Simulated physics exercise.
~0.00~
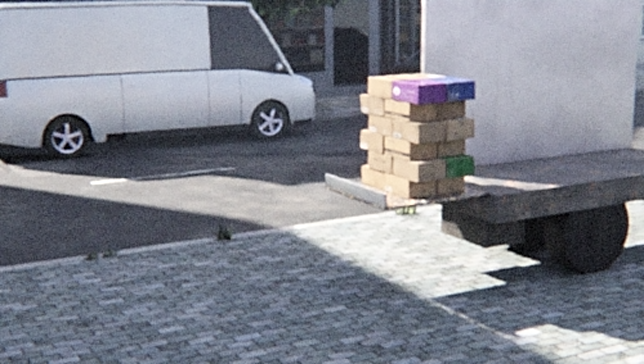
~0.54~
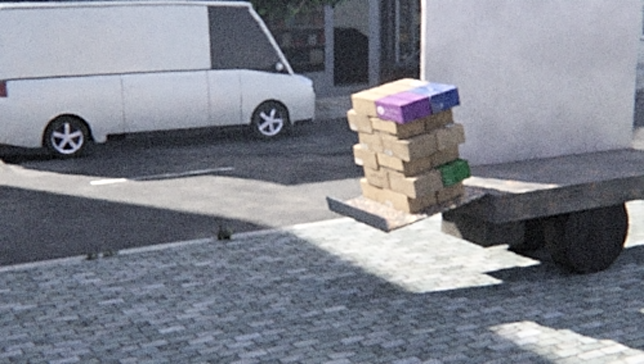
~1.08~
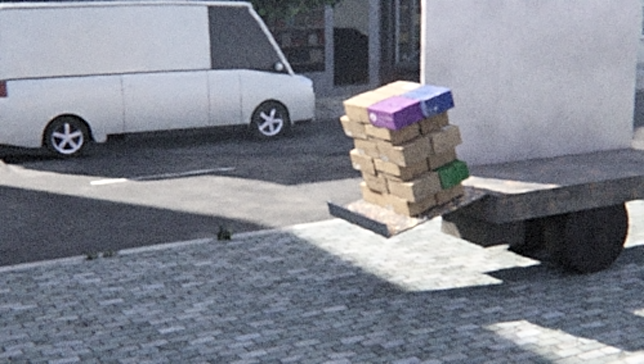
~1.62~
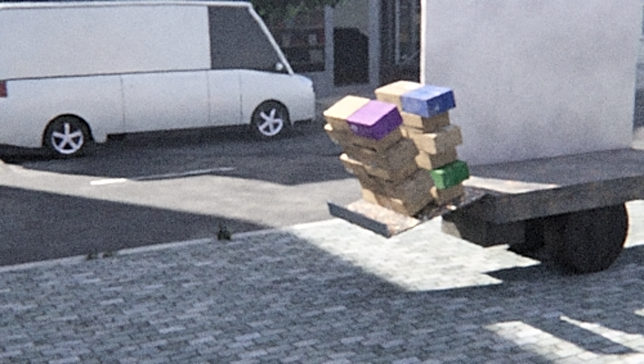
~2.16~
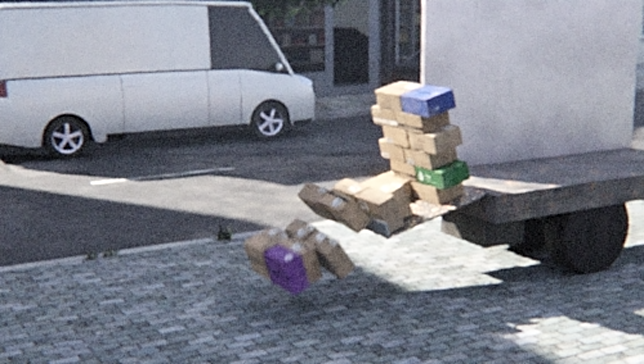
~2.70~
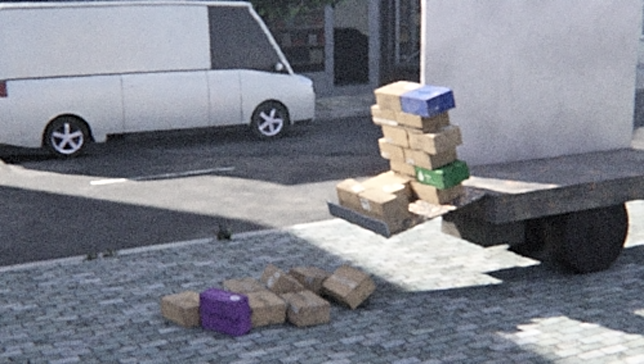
A lorry with a pale, box-like body stands at the right of a street, seen from across a paved area, with a white van parked behind at the left. On its lowered tail lift sits a neat stack of brown parcels, with a purple and a blue one on top and a green one lower down. The platform tilts down to the left, and the stack leans with it. The left column then splits away and topples over the edge, taking the purple parcel down. Several brown parcels and the purple one lie on the paving, while the blue and green ones remain aboard in the leaning stack.
